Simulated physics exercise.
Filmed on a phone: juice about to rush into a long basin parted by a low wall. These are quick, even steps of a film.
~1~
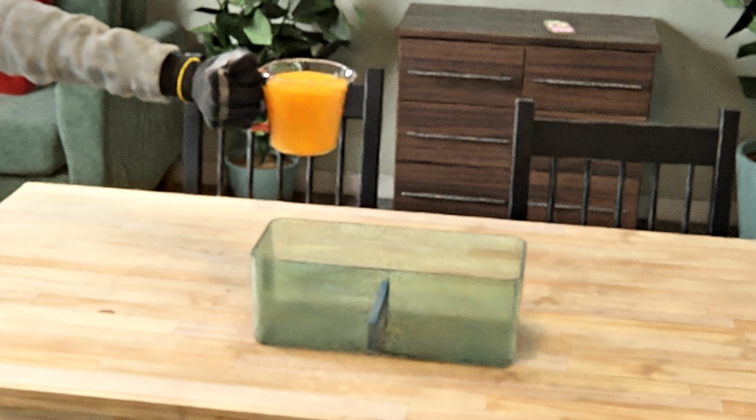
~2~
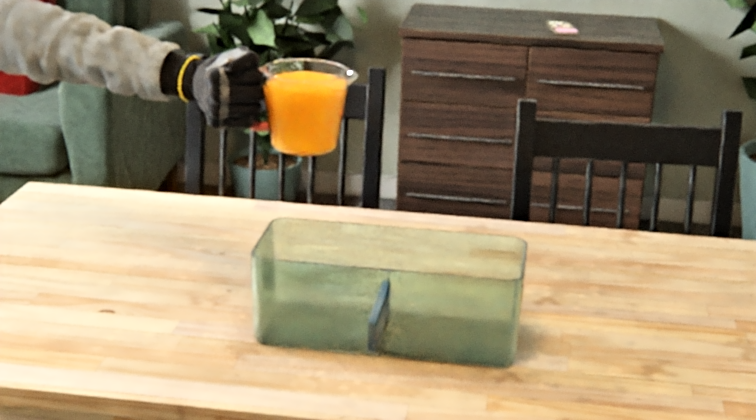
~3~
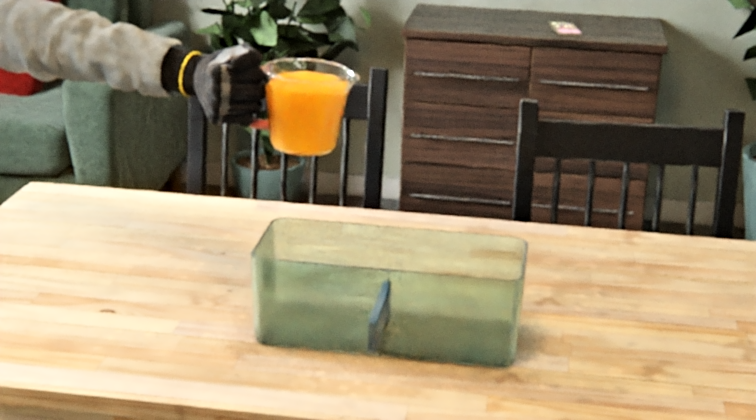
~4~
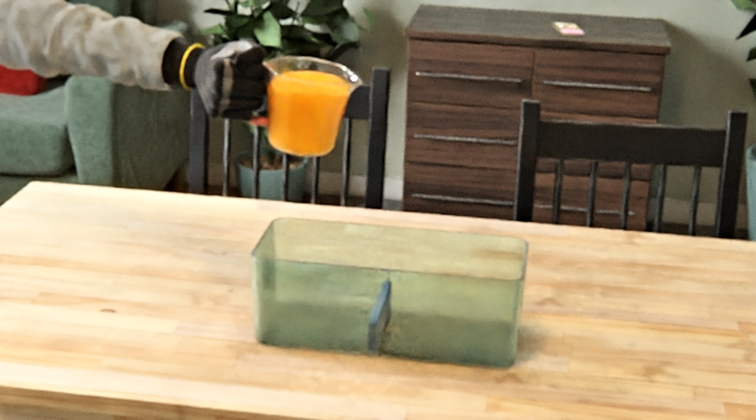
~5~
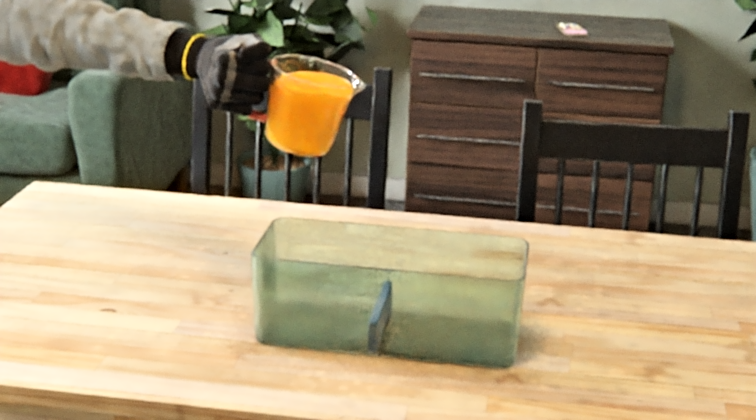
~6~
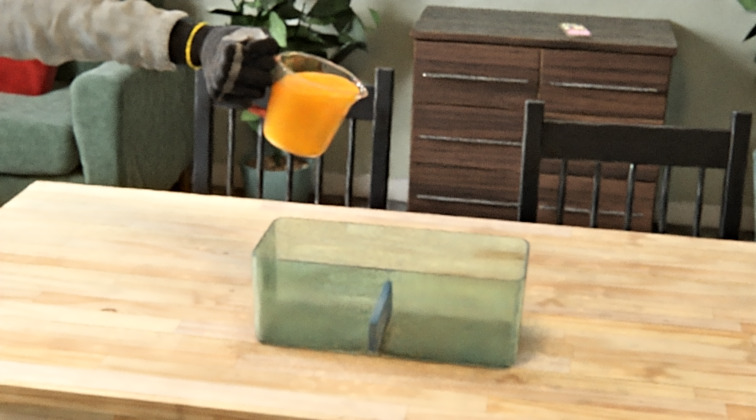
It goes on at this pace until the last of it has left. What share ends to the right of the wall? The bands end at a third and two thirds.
It comes to more than two thirds.
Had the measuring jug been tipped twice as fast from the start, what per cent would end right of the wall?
Roughly 55 in a hundred.
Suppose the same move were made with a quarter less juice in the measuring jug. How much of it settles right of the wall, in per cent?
About 75 per cent.
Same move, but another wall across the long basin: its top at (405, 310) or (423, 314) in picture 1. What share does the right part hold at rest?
Roughly 45 per cent, and 20 per cent.
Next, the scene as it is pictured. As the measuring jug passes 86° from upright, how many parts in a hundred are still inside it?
Near 55 %.
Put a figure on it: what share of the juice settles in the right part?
Close to 80 per cent.
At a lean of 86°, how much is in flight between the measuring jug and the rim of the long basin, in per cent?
Near 35 %.
A moment on, the measuring jug is tipped on its side and 54 per cent is still to pour, 0 is left of the wall and 12 right of it.
Next, the measuring jug is tipped right over and 3 per cent is still to pour, 8 is left of the wall and 75 right of it.
Then the measuring jug is tipped right over and 0 per cent is still to pour, 18 is left of the wall and 80 right of it.
Later the measuring jug is tipped right over and 0 per cent is still to pour, 18 is left of the wall and 80 right of it.
At rest 18 per cent lies left of the wall, 80 right of it and 1 outside.
